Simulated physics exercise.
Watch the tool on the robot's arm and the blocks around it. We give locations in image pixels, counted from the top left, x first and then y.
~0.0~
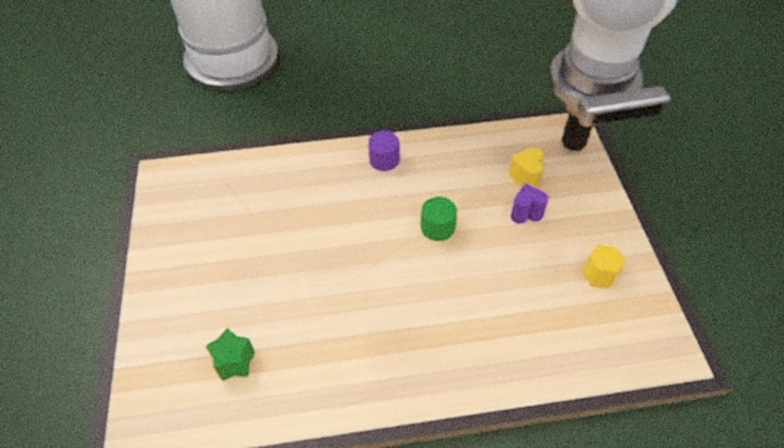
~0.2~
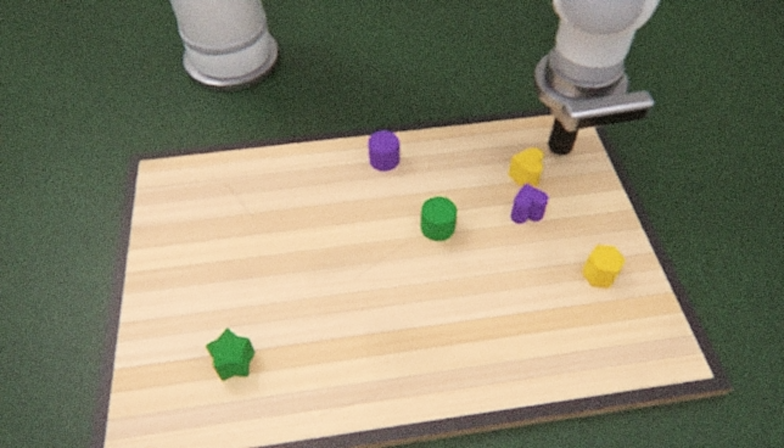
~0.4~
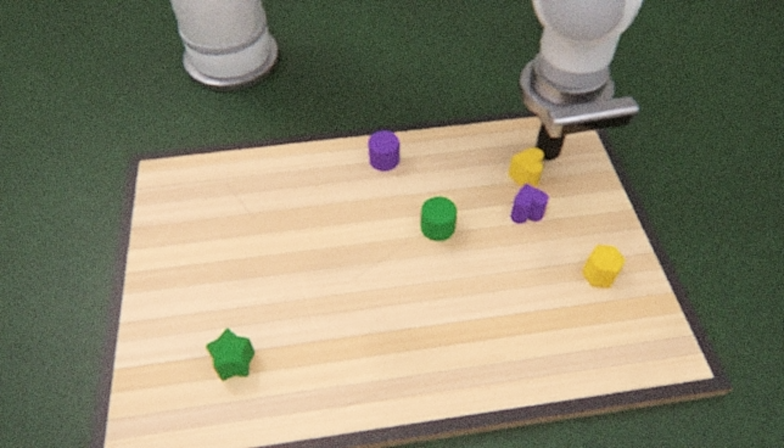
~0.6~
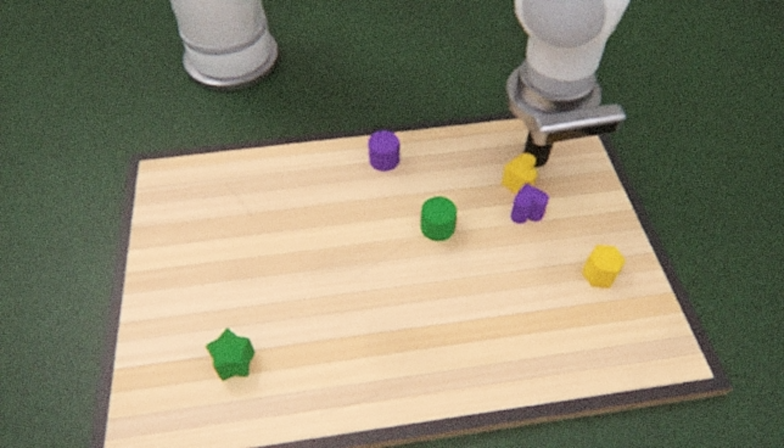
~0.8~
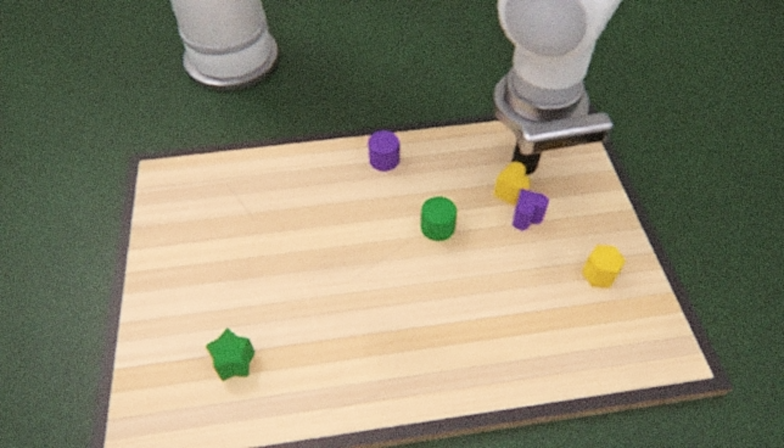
On a wooden board with six small green, purple and yellow blocks, a robot arm's black tool moves left and toward the viewer, reaches the yellow heart and pushes it the same way, while the neighbouring purple heart shifts slightly.
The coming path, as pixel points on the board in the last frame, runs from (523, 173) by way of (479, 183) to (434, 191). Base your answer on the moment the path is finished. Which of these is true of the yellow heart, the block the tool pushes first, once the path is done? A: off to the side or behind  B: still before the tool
(A)
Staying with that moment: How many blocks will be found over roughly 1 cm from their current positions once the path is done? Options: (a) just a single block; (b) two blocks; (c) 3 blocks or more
(a)
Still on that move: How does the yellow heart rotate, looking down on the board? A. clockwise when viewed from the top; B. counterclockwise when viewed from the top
The correct letter is B.
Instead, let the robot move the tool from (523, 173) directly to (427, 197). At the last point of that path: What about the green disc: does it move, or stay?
The result: It stays put.
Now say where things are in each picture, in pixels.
In the first picture, lower end of the tool (574, 143), tops of blocks, green disc (439, 209), yellow heart (531, 159).
In the second picture, tool (560, 147), blocks as before.
In the third picture, tool (547, 152), blocks as before.
In the fourth picture, tool (535, 159), yellow heart (524, 166).
In the fifth picture, tool (524, 166), green disc (439, 209), yellow heart (515, 175).
What follows on the original path. One third of the way, tool (495, 173); yellow heart (502, 184), turned 55° anticlockwise.
Two thirds of the way, tool (465, 179); yellow heart (499, 185), turned 75° anticlockwise.
At the end, tool (435, 184); green disc not moved; yellow heart (499, 185), turned 75° anticlockwise.
